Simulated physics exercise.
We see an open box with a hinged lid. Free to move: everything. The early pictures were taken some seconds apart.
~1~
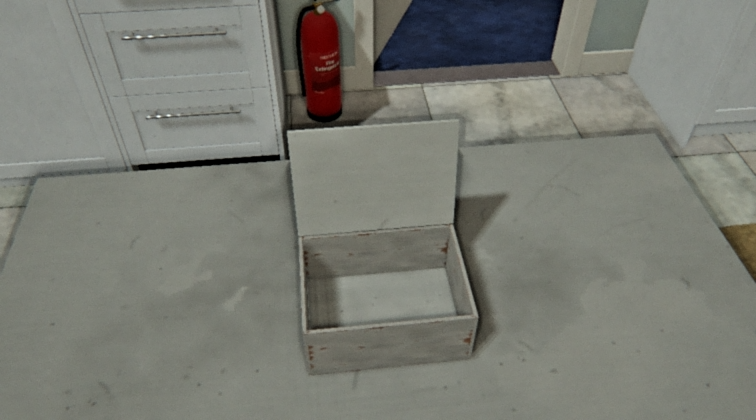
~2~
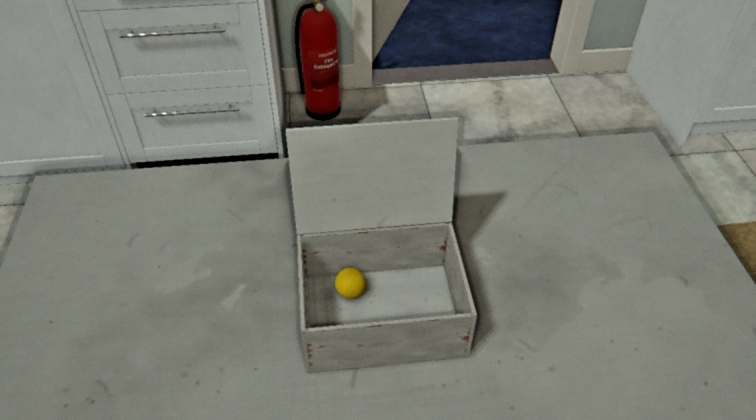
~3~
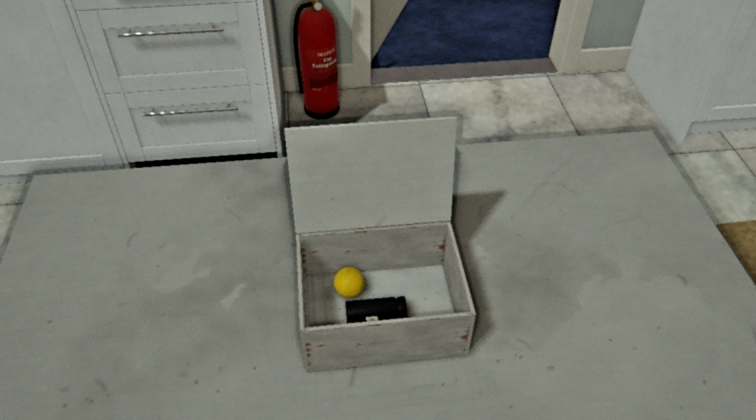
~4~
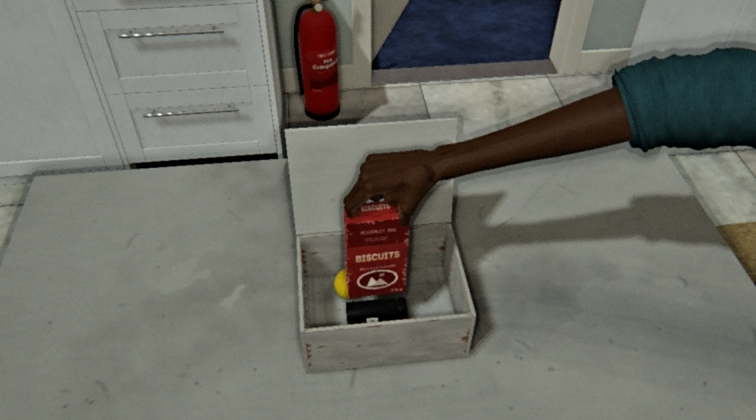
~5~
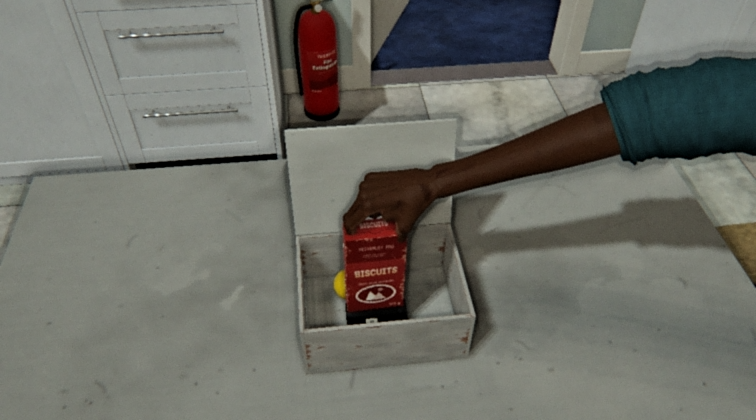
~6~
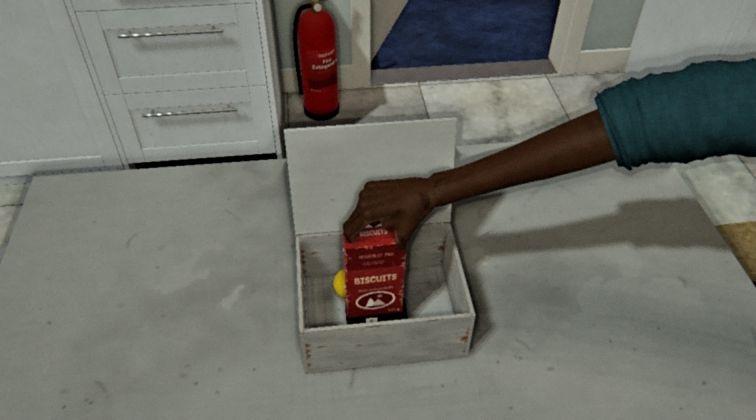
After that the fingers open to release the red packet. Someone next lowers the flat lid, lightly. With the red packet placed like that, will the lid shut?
Turns out the lid is kept open.
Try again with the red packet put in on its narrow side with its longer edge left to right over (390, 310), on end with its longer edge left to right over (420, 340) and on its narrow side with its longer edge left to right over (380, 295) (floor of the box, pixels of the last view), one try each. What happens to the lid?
At first it manages to shut, the second time it fails to shut, and the third time it manages to shut.
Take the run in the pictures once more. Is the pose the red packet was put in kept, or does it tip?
It ends up leaning.
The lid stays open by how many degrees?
It stays some 12° above the rim.
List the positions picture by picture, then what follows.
In the first picture, the last thing is not in view yet.
In the second picture, the last thing is not in view yet.
In the third picture, the last thing is not in view yet; black shaker (376, 311).
In the fourth picture, still above its spot; red packet (376, 251); black shaker (377, 312).
In the fifth picture, still above its spot; red packet (374, 266).
In the sixth picture, put in, still held; red packet (374, 273).
Then, 1.00 s after the last picture, lid starting down; red packet tipped 61° from how it was near (375, 292); black shaker rolled about its own width; yellow lemon rolled a little.
Then, 1.70 s after the last picture, lid 53° above the rim; red packet tipped 61° from how it was near (374, 291); black shaker rolled about its own width; yellow lemon rolled a little.
At rest, lid 13° above the rim; tipped over in the box, red packet; the other 2 in place. Seen from the same camera at the end, red packet near (374, 291).
